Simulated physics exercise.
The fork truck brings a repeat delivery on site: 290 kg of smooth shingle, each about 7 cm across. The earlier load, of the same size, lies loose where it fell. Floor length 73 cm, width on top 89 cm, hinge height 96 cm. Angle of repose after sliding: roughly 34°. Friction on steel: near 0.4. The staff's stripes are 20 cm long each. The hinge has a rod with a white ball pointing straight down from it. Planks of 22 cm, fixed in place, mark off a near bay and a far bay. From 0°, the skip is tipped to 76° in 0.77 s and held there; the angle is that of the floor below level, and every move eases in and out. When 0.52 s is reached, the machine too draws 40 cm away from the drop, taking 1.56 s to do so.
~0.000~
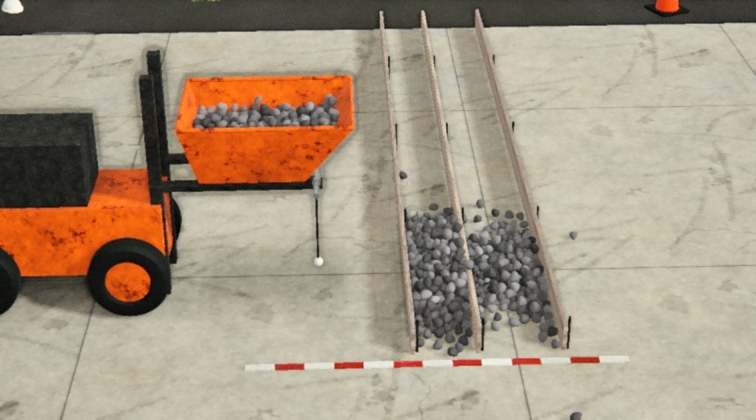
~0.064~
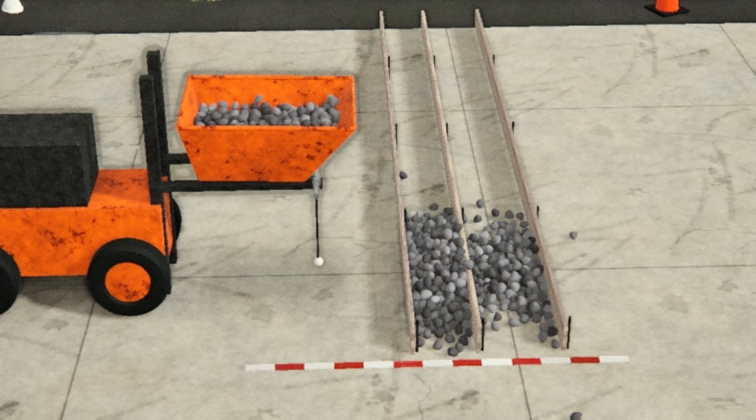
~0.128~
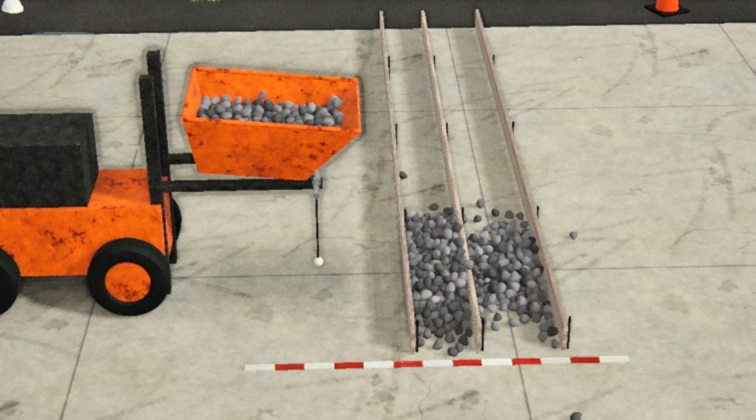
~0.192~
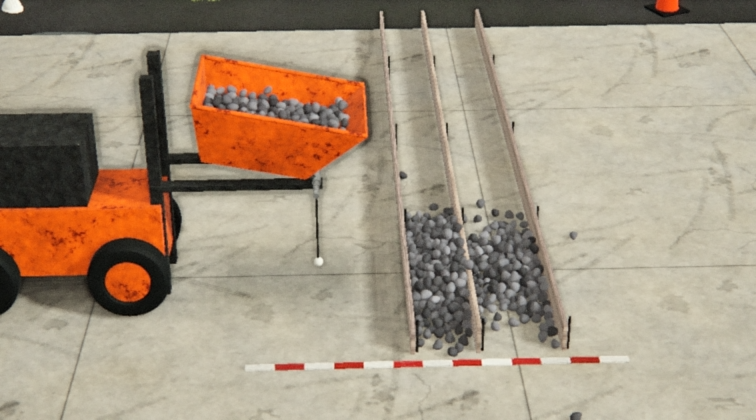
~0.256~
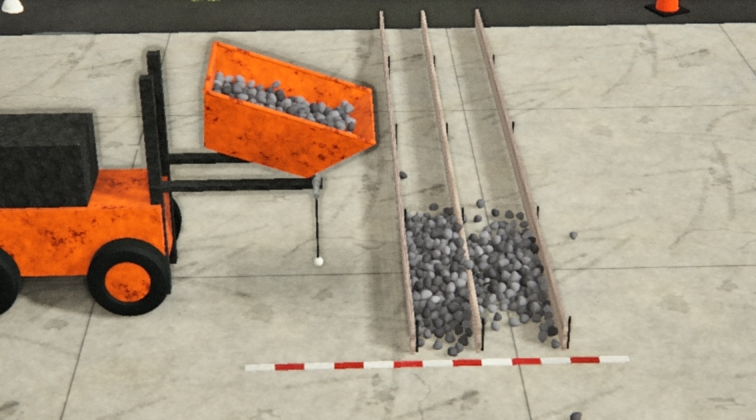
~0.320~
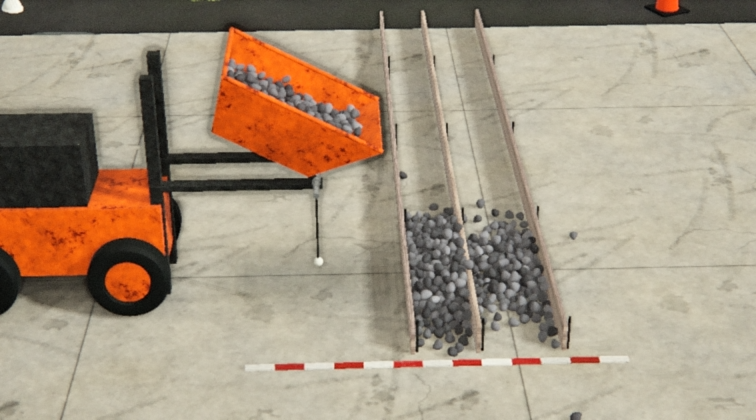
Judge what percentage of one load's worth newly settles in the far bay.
Around 40 %.
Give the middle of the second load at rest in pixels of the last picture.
Around (448, 259) in the last picture.
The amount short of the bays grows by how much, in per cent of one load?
Approximately 20 parts per hundred.
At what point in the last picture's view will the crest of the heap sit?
Pretty much at (434, 239), give or take.
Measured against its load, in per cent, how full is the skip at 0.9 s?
It holds some 90 percent.
After 0.6 s the floor is at 64°; in per cent of one load, 100 in the skip, 64 in the near bay, 36 in the far bay; the foremost stones are at (540, 257).
After 0.9 s the floor is at 76°; in per cent of one load, 88 in the skip, 4 short of the bays, 72 in the near bay, 36 in the far bay; the foremost stones are at (540, 257).
After 2.5 s the floor is at 76°; in per cent of one load, 0 in the skip, 18 short of the bays, 105 in the near bay, 76 in the far bay, 2 past the last board; the foremost stones are at (618, 261).
After 5.0 s the floor is at 76°; in per cent of one load, 0 in the skip, 18 short of the bays, 105 in the near bay, 76 in the far bay, 2 past the last board; the foremost stones are at (618, 261). Net gain in the far bay, 40.
